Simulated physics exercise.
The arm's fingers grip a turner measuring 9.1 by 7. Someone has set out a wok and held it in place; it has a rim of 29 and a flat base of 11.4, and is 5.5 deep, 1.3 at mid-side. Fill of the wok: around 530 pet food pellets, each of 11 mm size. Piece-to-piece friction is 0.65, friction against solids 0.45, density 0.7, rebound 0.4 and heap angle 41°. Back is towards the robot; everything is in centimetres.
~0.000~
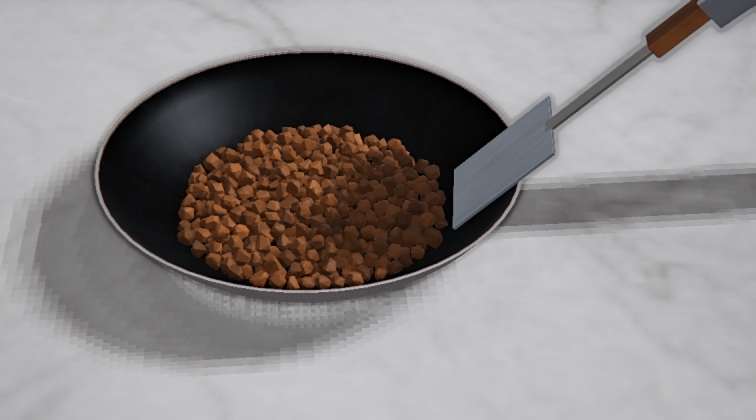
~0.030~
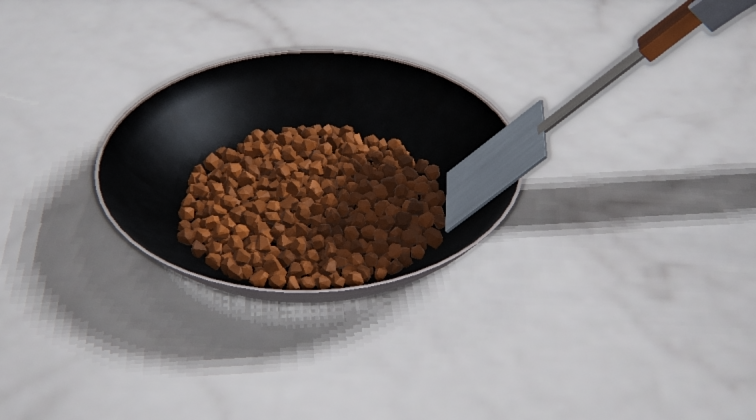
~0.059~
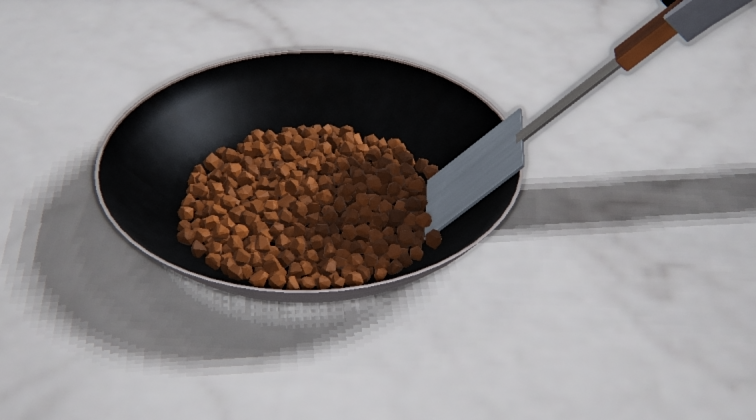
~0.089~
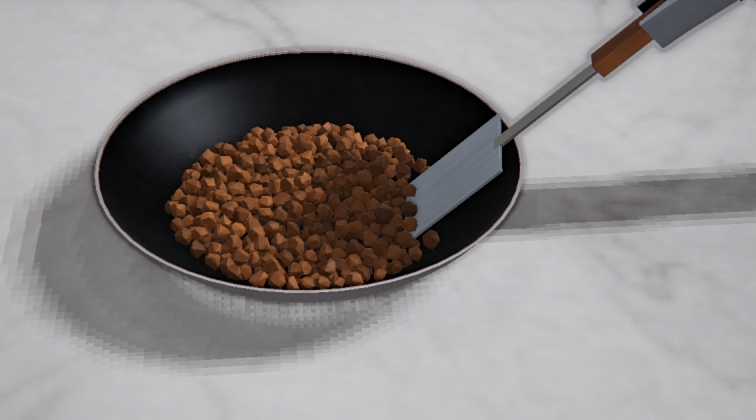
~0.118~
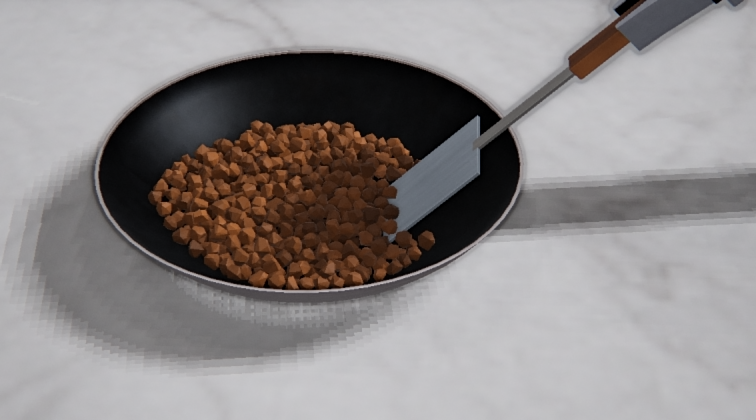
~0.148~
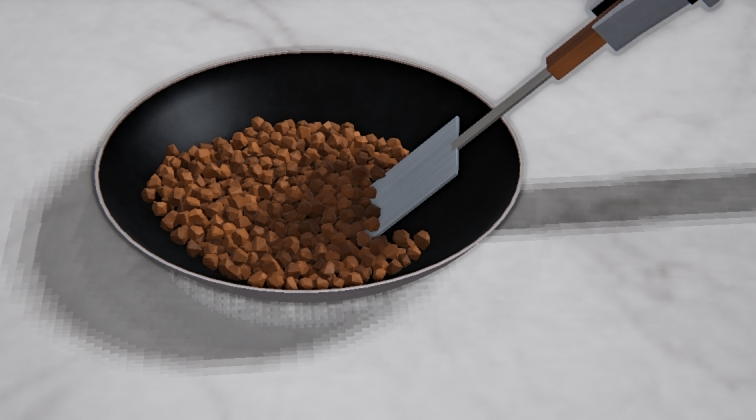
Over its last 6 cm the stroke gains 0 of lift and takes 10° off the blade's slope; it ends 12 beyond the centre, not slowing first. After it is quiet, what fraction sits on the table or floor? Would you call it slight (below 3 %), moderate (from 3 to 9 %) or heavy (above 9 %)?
I would call it heavy.
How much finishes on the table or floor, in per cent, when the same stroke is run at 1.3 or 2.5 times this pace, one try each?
Try one about 30 %, try two about 40 %.
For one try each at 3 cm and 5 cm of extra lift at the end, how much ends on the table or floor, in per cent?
Close to 30 and 20 percent respectively.
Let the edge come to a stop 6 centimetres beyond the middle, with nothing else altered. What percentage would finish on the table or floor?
Then around 0 per cent.
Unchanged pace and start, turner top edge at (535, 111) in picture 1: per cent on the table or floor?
About 25 per cent.
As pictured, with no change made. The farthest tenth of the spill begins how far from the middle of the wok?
Roughly 25 cm.
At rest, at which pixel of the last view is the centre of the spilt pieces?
Near pixel (36, 203).
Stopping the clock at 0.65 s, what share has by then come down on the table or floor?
Close to 25 per cent of the load.
By 0.27 s, sloping 46°, highest piece 5 above the table; 532 in the wok.
By 0.39 s, sloping 43°, highest piece 8 above the table; 524 in the wok, 8 on the blade or in flight.
By 0.65 s, sloping 36°, highest piece 7 above the table; 396 in the wok, 133 on the table or floor, 3 on the blade or in flight.
By 1.70 s, sloping 36°, highest piece 7 above the table; 395 in the wok, 137 on the table or floor.
Final count, 395 in the wok, 137 on the table or floor. That is 26 % on the table or floor.
